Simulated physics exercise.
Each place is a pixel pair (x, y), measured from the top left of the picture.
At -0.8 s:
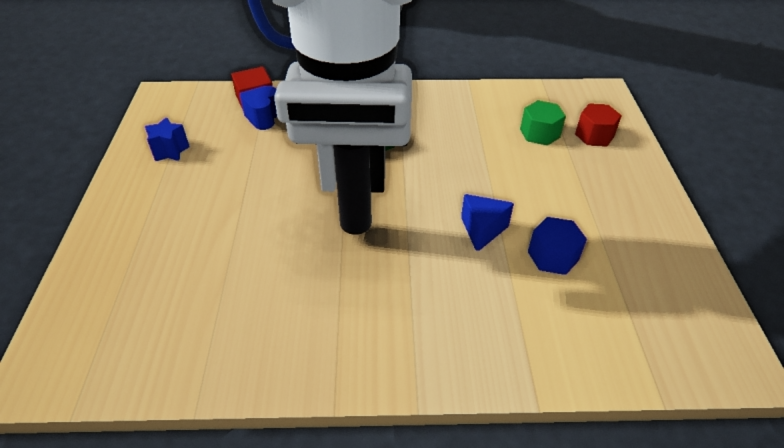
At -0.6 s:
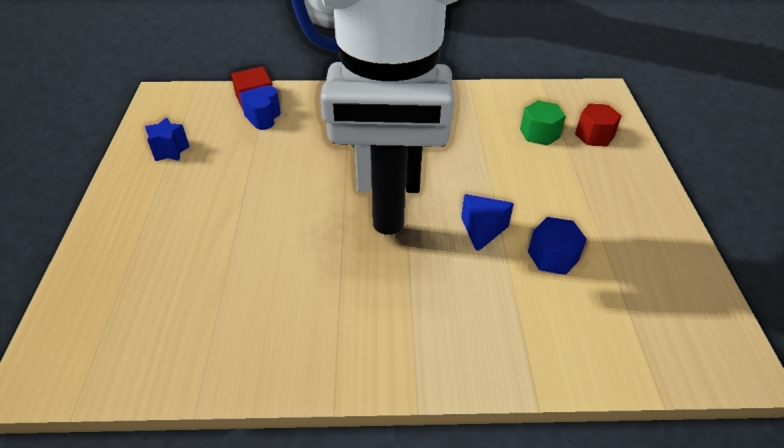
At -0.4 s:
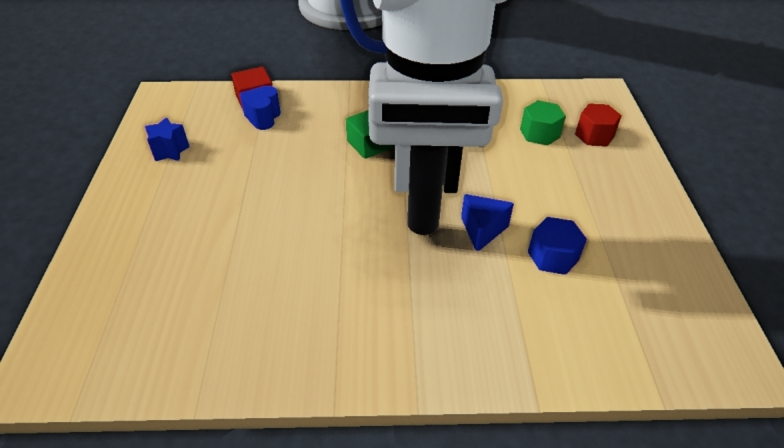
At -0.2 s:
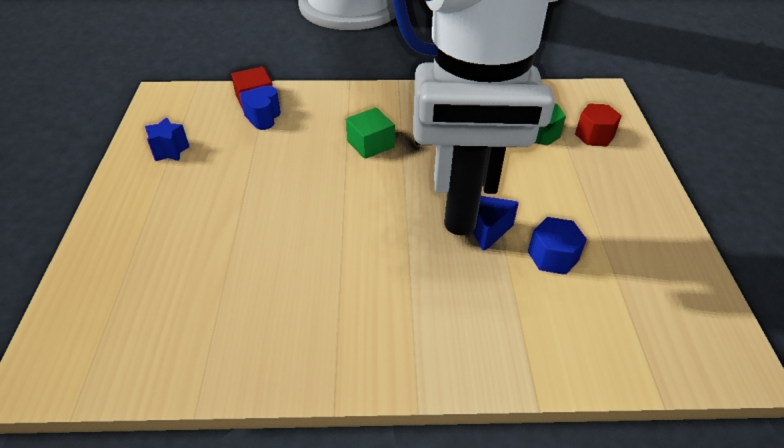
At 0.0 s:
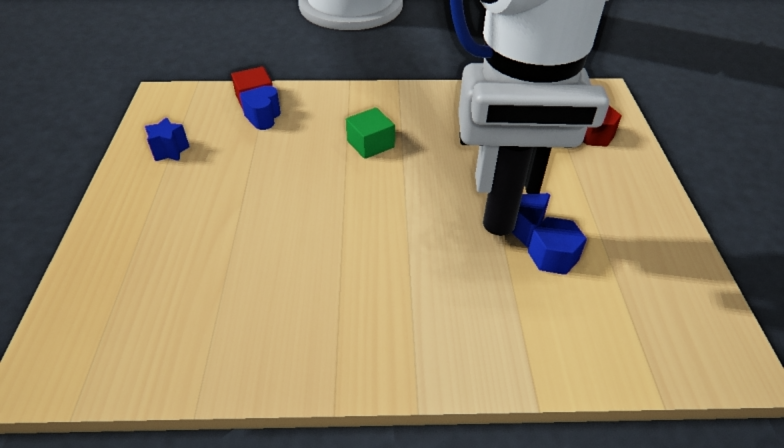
Robot arm moving a black rod rightward across a wooden board, nudging a blue three-sided block toward a blue hexagonal one.
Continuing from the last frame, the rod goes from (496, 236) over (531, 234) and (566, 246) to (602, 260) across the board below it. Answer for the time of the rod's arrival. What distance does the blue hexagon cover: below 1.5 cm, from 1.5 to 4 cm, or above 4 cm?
The displacement of the blue hexagon is above 4 cm.
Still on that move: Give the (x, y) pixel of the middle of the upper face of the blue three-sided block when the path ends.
The middle of its upper face should be somewhere near (576, 198).
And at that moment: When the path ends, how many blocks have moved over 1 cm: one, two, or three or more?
The answer is two blocks, counting only moves over 1 cm.
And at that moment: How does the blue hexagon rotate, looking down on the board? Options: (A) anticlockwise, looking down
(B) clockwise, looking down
B (clockwise, looking down)
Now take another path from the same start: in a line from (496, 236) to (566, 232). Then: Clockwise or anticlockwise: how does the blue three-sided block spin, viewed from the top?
Viewed from overhead, the blue three-sided block winds up turned anticlockwise.
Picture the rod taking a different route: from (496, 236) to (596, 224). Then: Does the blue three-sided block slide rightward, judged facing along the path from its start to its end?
That would be a no.
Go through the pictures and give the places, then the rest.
In the first frame, rod's lower end at (356, 224); blue three-sided block at (487, 208); blue hexagon at (560, 234).
In the second frame, rod at (388, 224); blocks still.
In the third frame, rod at (423, 224); blocks still.
In the fourth frame, rod at (460, 224); blue three-sided block at (492, 207).
In the fifth frame, rod at (499, 225); blue three-sided block at (529, 204); blue hexagon at (560, 234).
What follows on the original path. One third of the way, rod at (535, 223); blue three-sided block at (563, 197), turned 25° clockwise; blue hexagon at (566, 235), turned 20° clockwise.
Two thirds of the way, rod at (572, 236); blue three-sided block at (576, 198), turned 10° anticlockwise; blue hexagon at (596, 254), turned 45° clockwise.
At the end, rod at (607, 249); blue three-sided block at (576, 198), turned 15° anticlockwise; blue hexagon at (610, 267), turned 65° clockwise.
